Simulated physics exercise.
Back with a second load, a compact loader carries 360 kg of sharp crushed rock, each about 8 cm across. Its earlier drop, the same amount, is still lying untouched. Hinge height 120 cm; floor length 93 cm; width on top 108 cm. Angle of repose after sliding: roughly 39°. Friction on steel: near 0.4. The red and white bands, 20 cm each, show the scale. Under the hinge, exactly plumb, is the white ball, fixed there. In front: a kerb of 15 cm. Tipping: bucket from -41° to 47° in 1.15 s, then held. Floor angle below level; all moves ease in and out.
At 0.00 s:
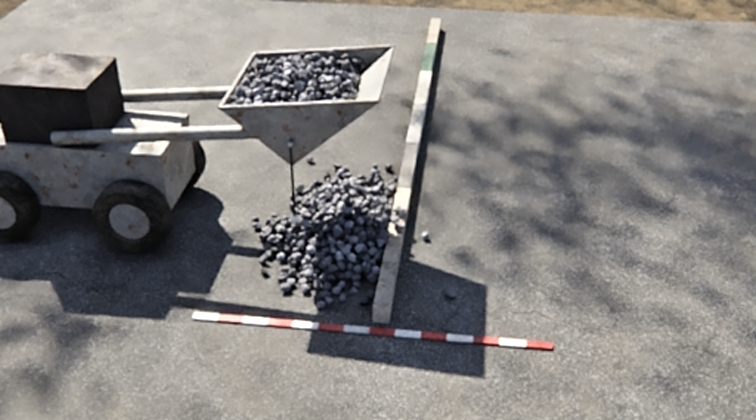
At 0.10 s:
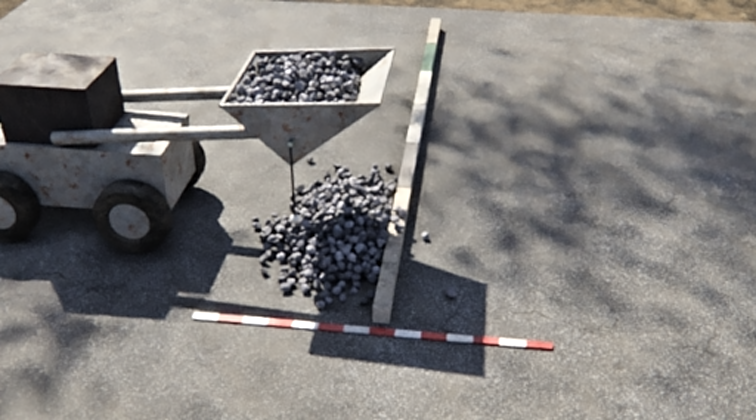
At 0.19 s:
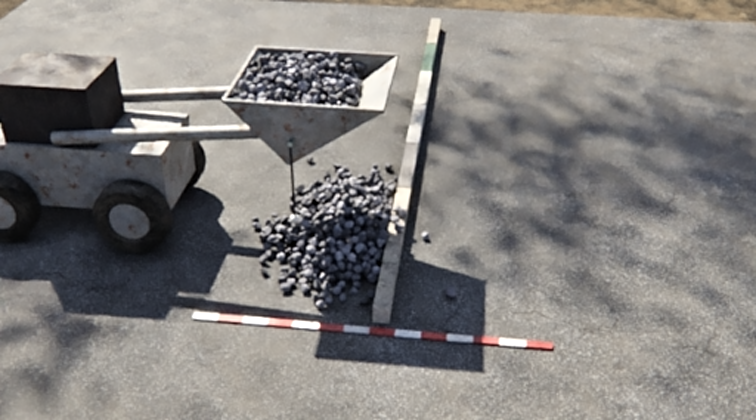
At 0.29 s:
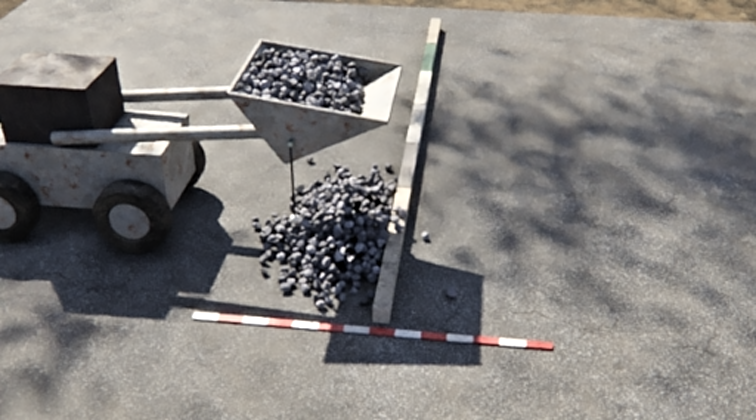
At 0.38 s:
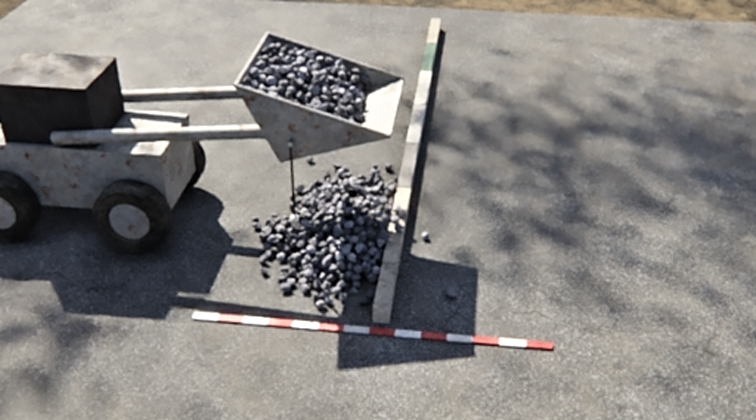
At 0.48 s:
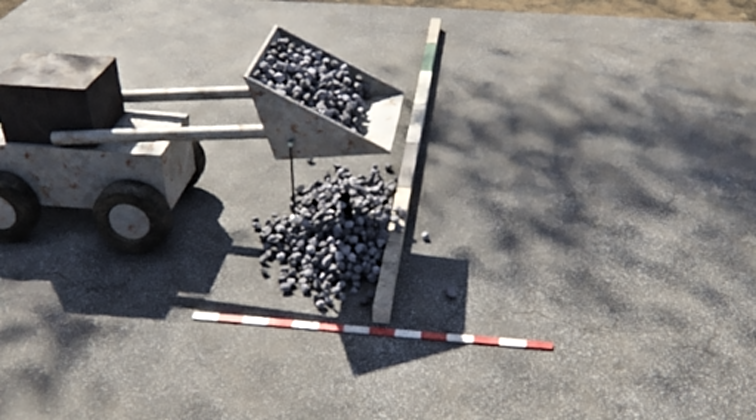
The loader's raised bucket, full of dark broken stones, tilted slowly at first, then faster, its front edge dipping toward the right, while the heap already lying against the kerb below stayed still.
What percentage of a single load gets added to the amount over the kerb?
48 %.
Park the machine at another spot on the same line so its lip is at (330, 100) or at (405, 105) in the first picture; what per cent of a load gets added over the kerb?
First place: Roughly 10 %; second place: Roughly 80 %.
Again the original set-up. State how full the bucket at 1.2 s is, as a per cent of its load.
Close to 50 in a hundred.
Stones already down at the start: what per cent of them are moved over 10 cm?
I'd put it at about 0 per cent.
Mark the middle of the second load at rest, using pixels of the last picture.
In the last view, somewhere near (400, 223).
After 0.9 s the floor is at 33°; in per cent of one load, 100 in the bucket, 100 on this side of the kerb; the foremost stones are at (404, 233).
After 1.2 s the floor is at 47°; in per cent of one load, 50 in the bucket, 148 on this side of the kerb, 2 over the kerb; the foremost stones are at (419, 231).
After 1.6 s the floor is at 47°; in per cent of one load, 6 in the bucket, 162 on this side of the kerb, 32 over the kerb; the foremost stones are at (485, 226).
After 4.2 s the floor is at 47°; in per cent of one load, 0 in the bucket, 151 on this side of the kerb, 49 over the kerb; the foremost stones are at (538, 226). Net gain over the kerb, 48.
